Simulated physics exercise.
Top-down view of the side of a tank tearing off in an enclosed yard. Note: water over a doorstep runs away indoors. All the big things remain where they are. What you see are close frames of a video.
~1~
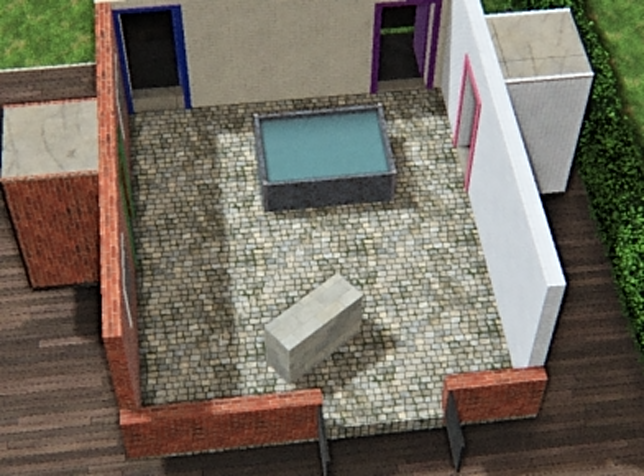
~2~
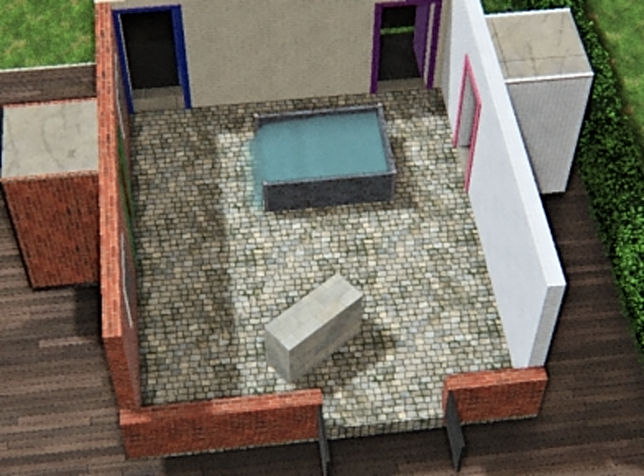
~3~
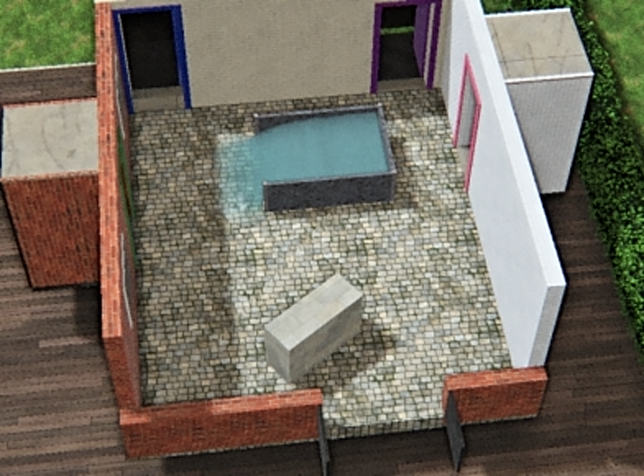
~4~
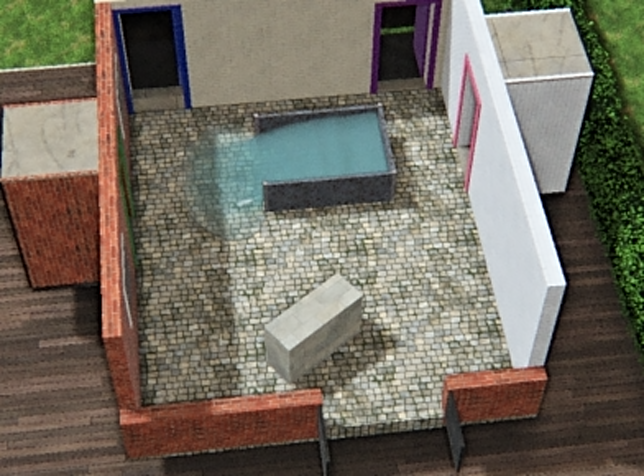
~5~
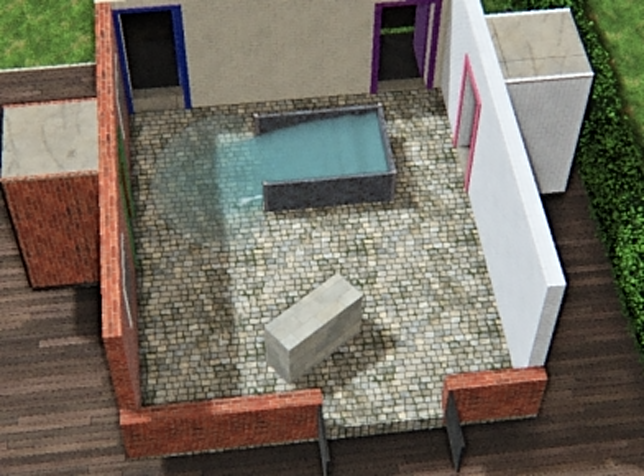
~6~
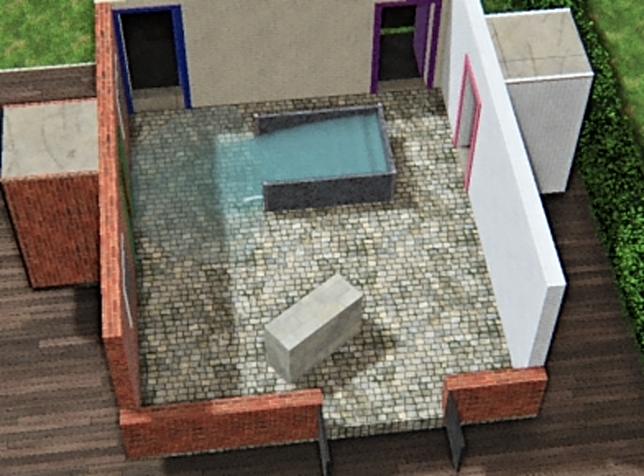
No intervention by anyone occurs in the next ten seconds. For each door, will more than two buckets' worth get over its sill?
Door by door: The purple door yes, more than two buckets' worth; the pink door no, two buckets' worth or less; the green door yes, more than two buckets' worth; the blue door no, two buckets' worth or less.
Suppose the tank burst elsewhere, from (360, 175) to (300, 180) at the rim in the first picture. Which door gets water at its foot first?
The answer is the green door.
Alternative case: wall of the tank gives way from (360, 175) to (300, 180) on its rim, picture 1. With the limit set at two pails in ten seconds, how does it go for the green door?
I'd say the green door stays shy of the line.
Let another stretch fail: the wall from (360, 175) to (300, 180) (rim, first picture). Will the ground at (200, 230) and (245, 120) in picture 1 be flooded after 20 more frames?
Log: Point 1 unreached; point 2 unreached.
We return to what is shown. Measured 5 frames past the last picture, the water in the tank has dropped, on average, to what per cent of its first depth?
Around 54 percent.
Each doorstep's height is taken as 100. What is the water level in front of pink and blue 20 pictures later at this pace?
Some 0 percent, then some 60 percent.
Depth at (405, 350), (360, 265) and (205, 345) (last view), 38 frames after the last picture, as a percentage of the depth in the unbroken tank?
Some 2, 0 and 6 in a hundred.
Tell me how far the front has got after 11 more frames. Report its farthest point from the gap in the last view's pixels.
(141, 370).
A moment on, water covers 25 % of the floor; the purple door not reached, the pink door not reached, the green door over two buckets in, the blue door wet at the sill, nothing in.
Next, water covers 25 % of the floor; the purple door not reached, the pink door not reached, the green door far over two buckets in, the blue door under two buckets in.
Then, water covers 40 % of the floor; the purple door not reached, the pink door not reached, the green door far over two buckets in, the blue door under two buckets in.
Later, water covers 75 % of the floor; the purple door under two buckets in, the pink door wet at the sill, nothing in, the green door far over two buckets in, the blue door under two buckets in.
In the end, water covers 95 % of the floor; the purple door over two buckets in, the pink door wet at the sill, nothing in, the green door far over two buckets in, the blue door under two buckets in.
